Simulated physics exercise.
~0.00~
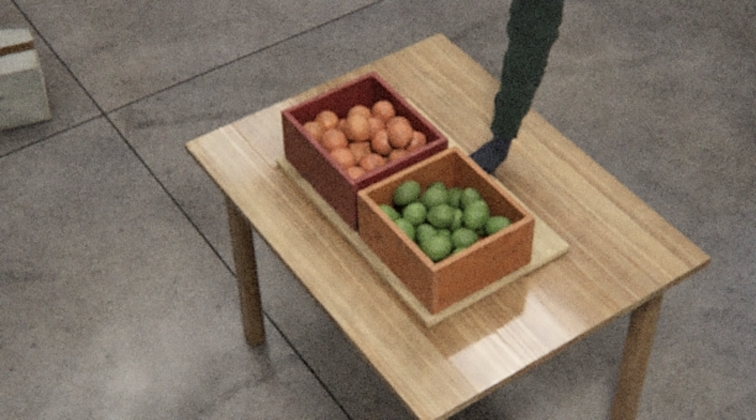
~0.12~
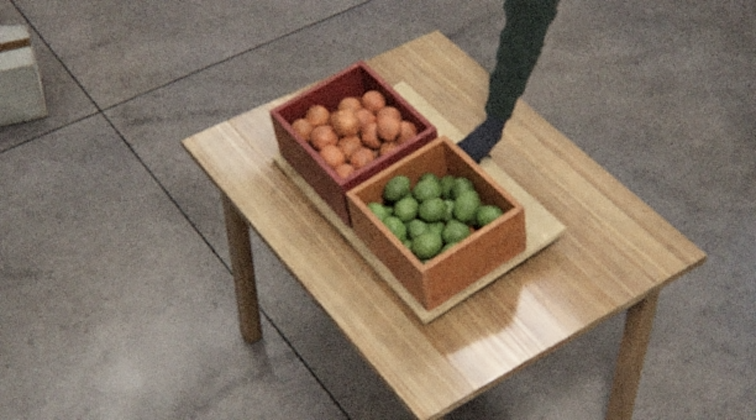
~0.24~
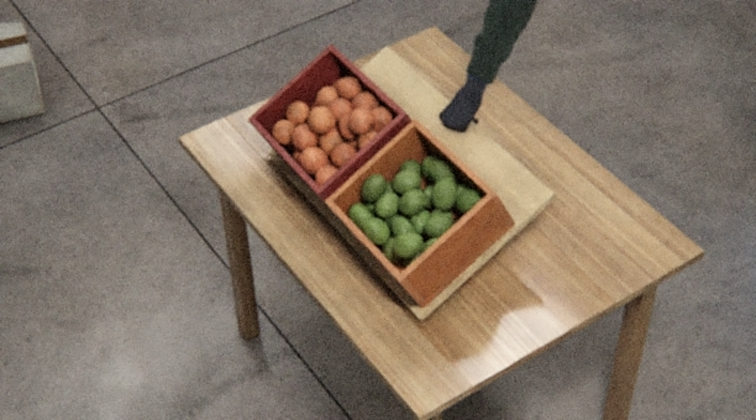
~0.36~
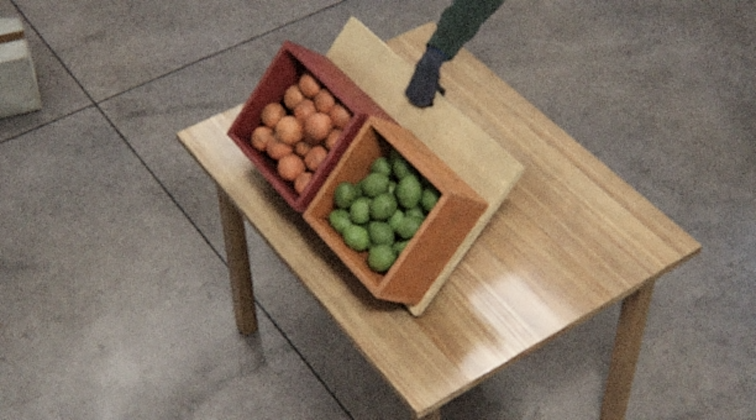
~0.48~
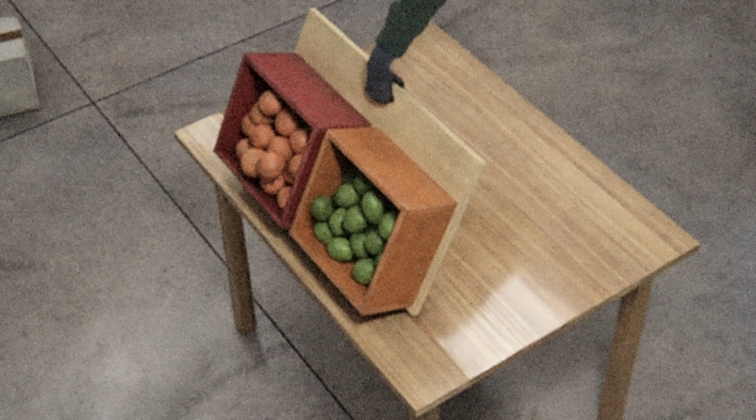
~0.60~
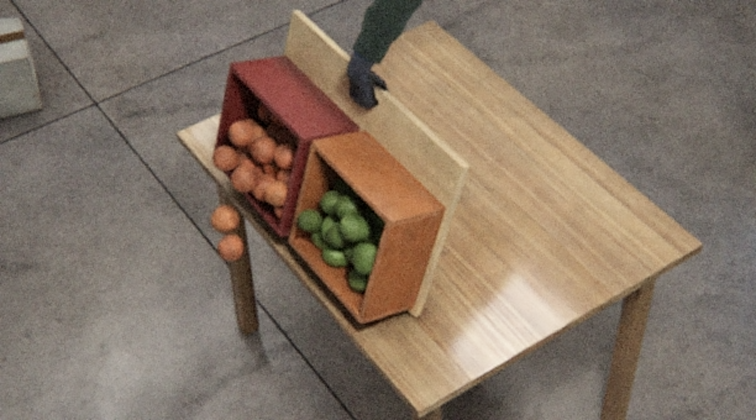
A board holding a red tote of oranges and an orange tote of limes tilts steeply leftward on a wooden table as a dark-gloved hand raises its right side; the fruit shifts, and oranges tumble past the table's edge.
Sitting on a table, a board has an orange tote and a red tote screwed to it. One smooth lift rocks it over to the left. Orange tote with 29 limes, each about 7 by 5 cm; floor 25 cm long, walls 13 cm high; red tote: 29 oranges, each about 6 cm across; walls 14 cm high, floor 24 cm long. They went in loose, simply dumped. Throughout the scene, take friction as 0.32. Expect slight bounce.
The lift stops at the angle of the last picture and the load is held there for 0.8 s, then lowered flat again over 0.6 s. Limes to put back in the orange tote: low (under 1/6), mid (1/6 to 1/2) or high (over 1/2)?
Mid.
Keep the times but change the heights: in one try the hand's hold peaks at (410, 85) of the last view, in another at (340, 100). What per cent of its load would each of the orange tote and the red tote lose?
The orange tote would lose 0 per cent in the first try and 60 per cent in the second, the red tote 20 and then 50 per cent.
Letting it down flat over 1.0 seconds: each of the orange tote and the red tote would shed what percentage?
Then the orange tote sheds 30 %, while the red tote sheds 20 %.
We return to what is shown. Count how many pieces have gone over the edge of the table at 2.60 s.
Roughly 16.
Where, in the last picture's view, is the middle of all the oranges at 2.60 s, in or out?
Roughly (326, 159).
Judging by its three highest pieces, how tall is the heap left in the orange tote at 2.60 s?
12 centimetres high, more or less.
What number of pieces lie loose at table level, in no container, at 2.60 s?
Count: Around 0.
After 0.92 s, tilt 73°; orange tote 24 in, 5 out and red tote 22 in, 7 out.
After 1.32 s, tilt 73°; orange tote 21 in, 8 out and red tote 22 in, 7 out.
After 1.88 s, tilt 8°; orange tote 21 in, 8 out and red tote 22 in, 7 out.
Outcome (at 2.60 s), orange tote 21 in, 8 out and red tote 22 in, 7 out. Asked share, 8 of 29, 28 per cent.
